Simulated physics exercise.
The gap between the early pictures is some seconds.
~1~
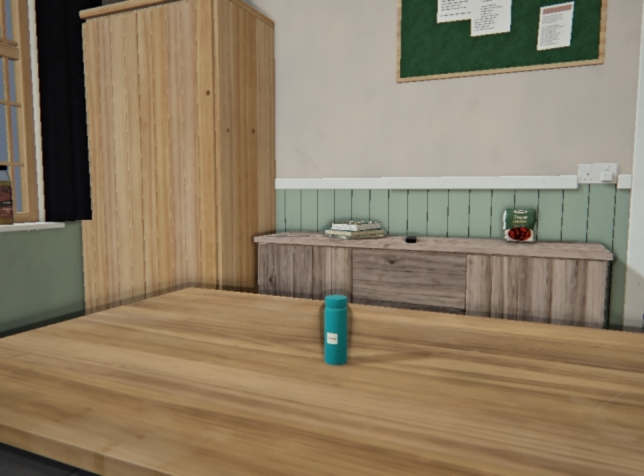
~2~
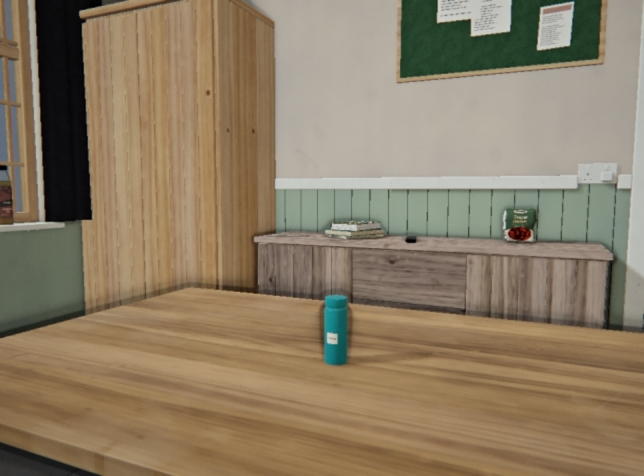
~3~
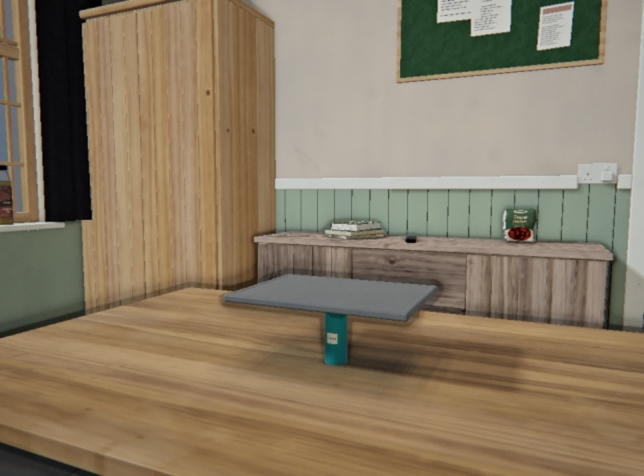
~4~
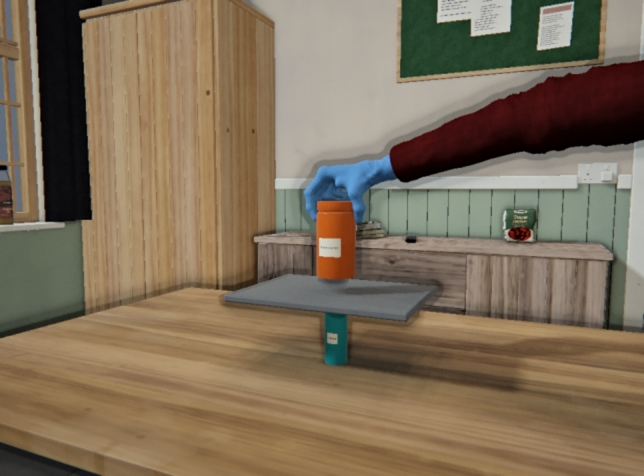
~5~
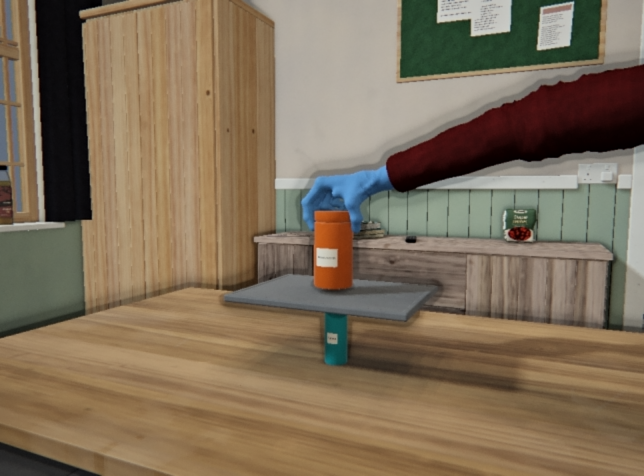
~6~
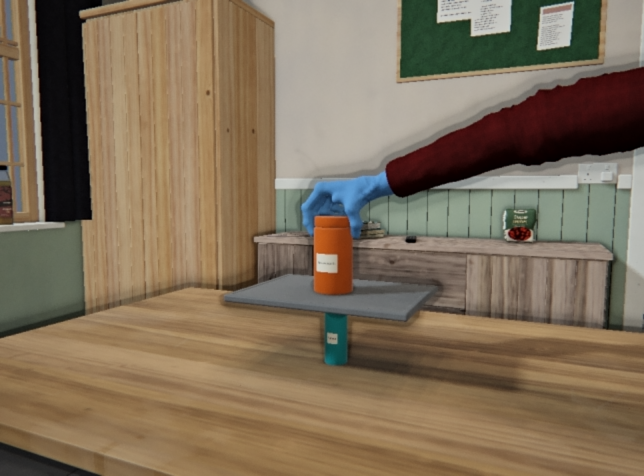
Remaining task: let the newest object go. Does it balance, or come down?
Ends intact.
Then, 0.80 s later than the last frame, all is still.
Then, 1.70 s later than the last frame, orange jar resting near (333, 255).
When it is over, all 3 as before. End places, in pixels of the last picture, orange jar near (333, 255). The stack keeps its balance.
